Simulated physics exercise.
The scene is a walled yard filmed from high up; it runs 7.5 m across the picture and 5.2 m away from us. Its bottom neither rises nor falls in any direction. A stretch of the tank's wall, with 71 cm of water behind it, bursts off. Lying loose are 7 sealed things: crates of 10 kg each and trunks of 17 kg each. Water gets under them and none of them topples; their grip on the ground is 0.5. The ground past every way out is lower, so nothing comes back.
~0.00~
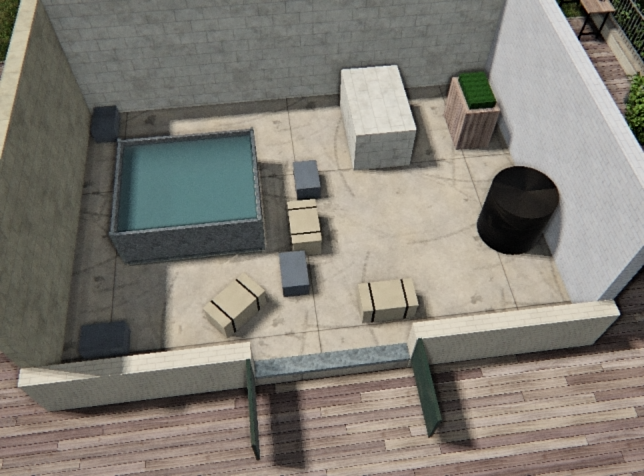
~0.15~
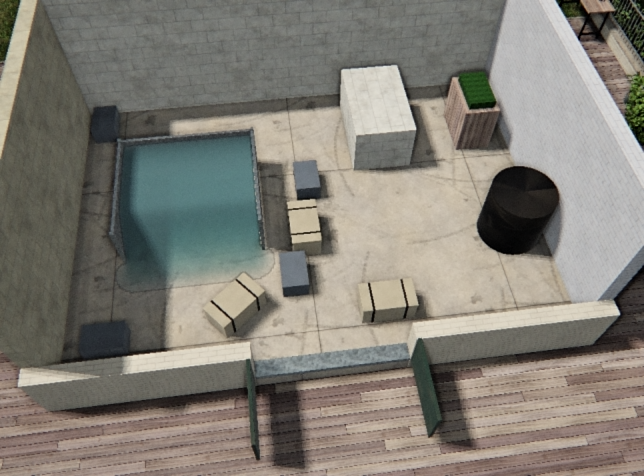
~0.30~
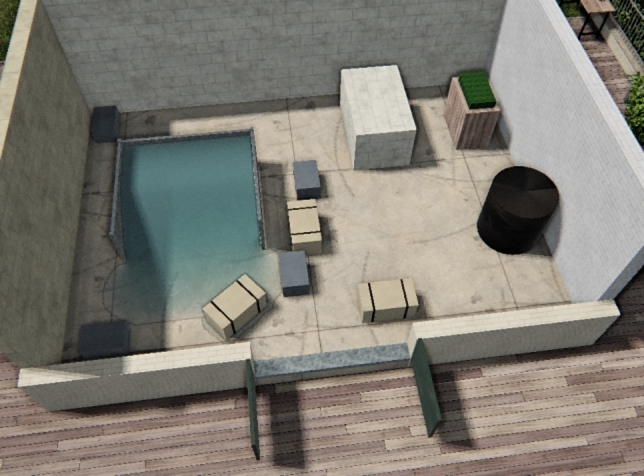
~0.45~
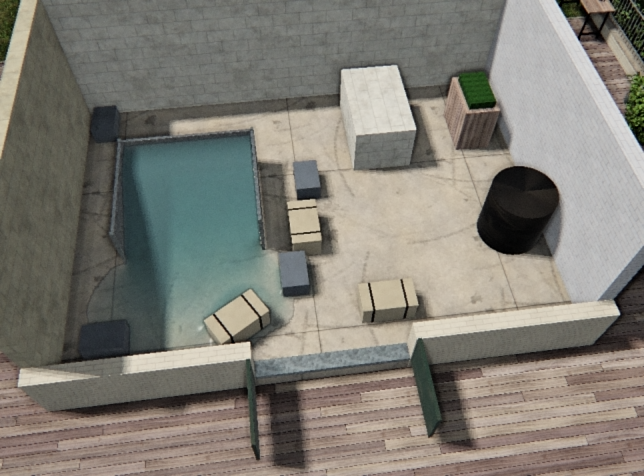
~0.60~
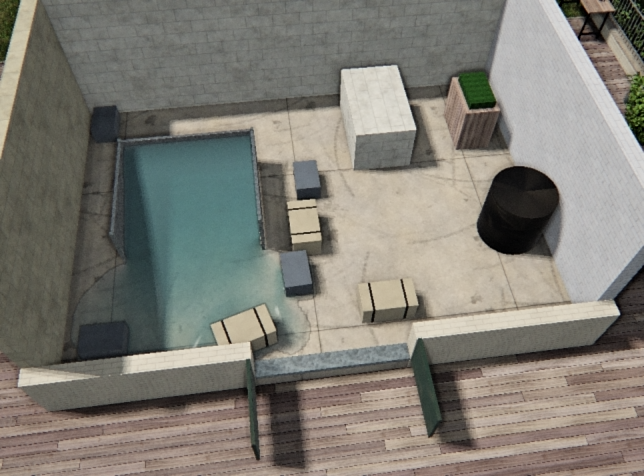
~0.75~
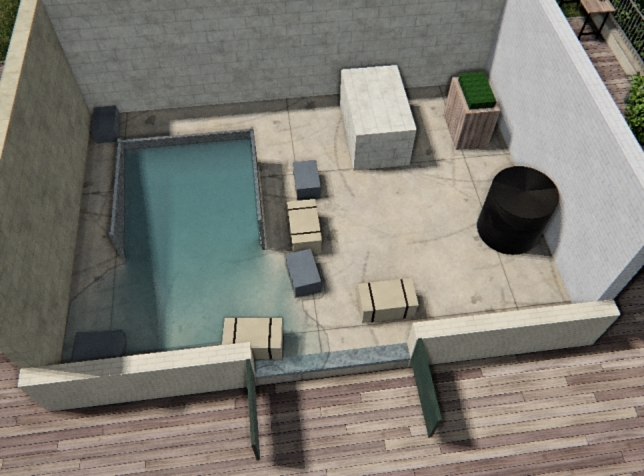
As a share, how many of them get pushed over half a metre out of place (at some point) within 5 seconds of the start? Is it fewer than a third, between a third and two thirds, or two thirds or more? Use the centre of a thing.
We'll see a large share moved that far, two thirds or beyond.
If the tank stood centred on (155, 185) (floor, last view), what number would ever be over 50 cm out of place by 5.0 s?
Then the count would be 6.
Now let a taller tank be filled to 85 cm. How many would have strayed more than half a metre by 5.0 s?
I count 5 of them in that case.
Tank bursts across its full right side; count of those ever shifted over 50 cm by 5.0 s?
That would give 3.
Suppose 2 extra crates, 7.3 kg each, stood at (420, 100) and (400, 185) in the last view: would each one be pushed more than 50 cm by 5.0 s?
Result, in sequence: Not exceeded / not exceeded.
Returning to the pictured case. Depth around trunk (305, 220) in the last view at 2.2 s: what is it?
Roughly 0 cm.
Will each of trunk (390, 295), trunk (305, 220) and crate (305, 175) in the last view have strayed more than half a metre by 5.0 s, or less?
In order: Farther, not as far and not as far.
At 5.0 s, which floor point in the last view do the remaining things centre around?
Centred roughly on (290, 197).
After 1.1 s 1 of 7 are over 50 cm from their spots; 2 afloat.
After 2.2 s 3 of 7 are over 50 cm from their spots; 1 afloat.
After 3.5 s 4 of 7 are over 50 cm from their spots; 2 afloat.
After 5.0 s 5 of 7 are over 50 cm from their spots, and 5 have been at some point; 1 afloat.
